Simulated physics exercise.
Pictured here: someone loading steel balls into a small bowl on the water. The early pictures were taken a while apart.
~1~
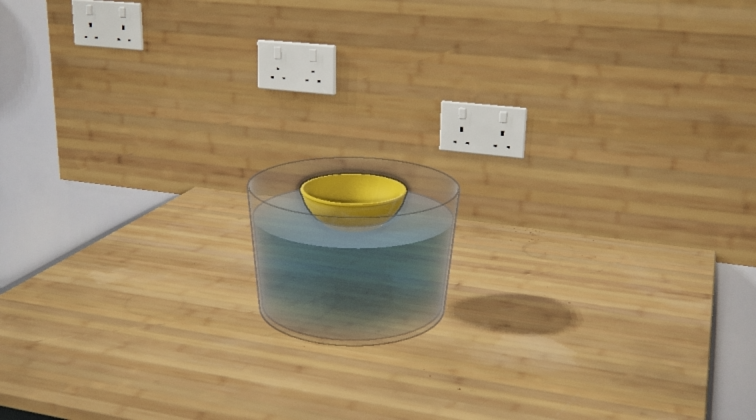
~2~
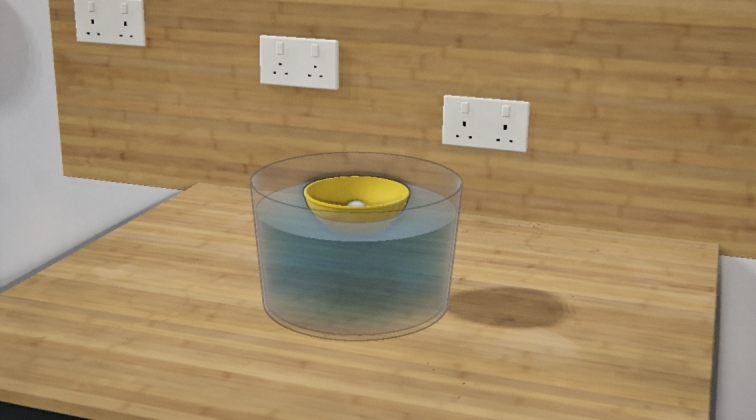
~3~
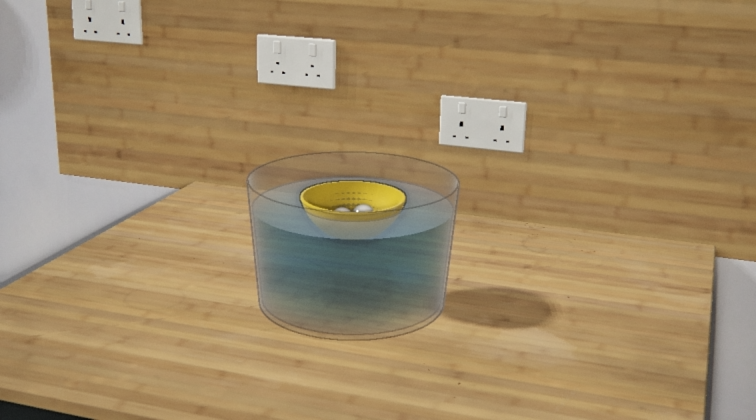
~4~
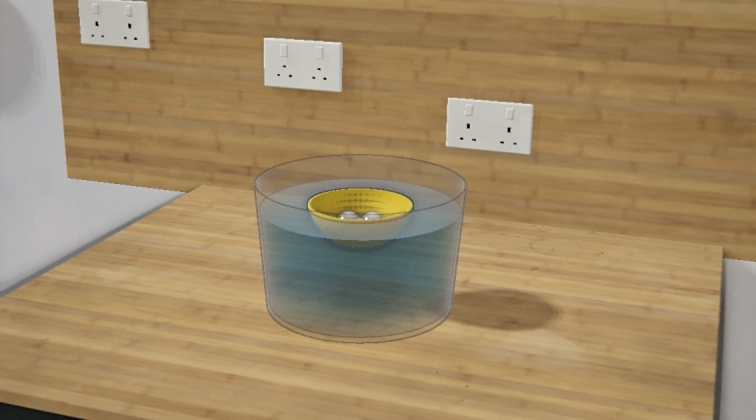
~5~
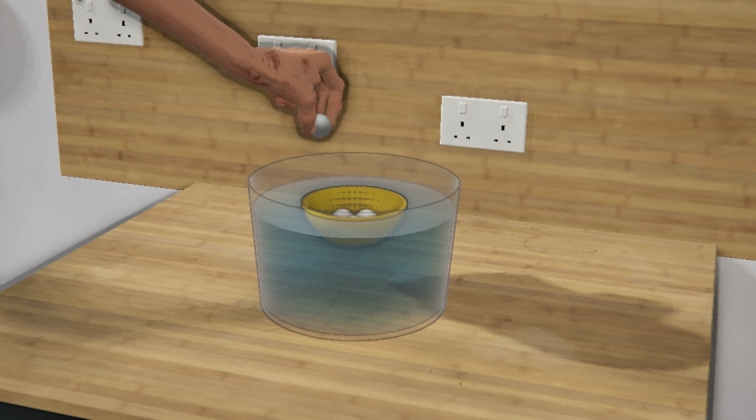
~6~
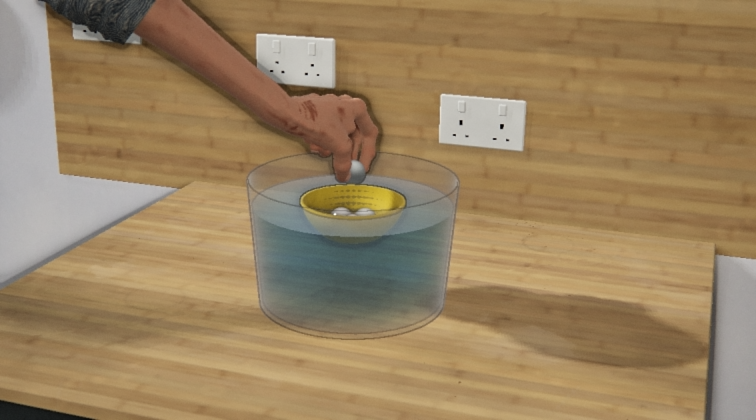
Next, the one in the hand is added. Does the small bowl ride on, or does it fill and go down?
The small bowl fills and goes down.
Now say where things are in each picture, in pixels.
Small bowl (354, 190) empty; about two thirds of its side above the surface, in the first picture.
Small bowl (357, 192) with one aboard; about half of its side above the surface, in the second picture.
Small bowl (353, 197) with two aboard; about a third of its side above the surface, in the third picture.
Small bowl (360, 205) with three aboard; hardly any of its side above the surface, in the fourth picture.
Small bowl (354, 203) with three aboard; hardly any of its side above the surface; the next steel ball in the hand at (319, 126), in the fifth picture.
Small bowl (353, 201) with three aboard; hardly any of its side above the surface; the next steel ball in the hand at (353, 172), in the sixth picture.
Next, the steel ball is in and the small bowl dips.
After that, water pours in over its edge.
Finally, the small bowl lies on the bottom with its load.
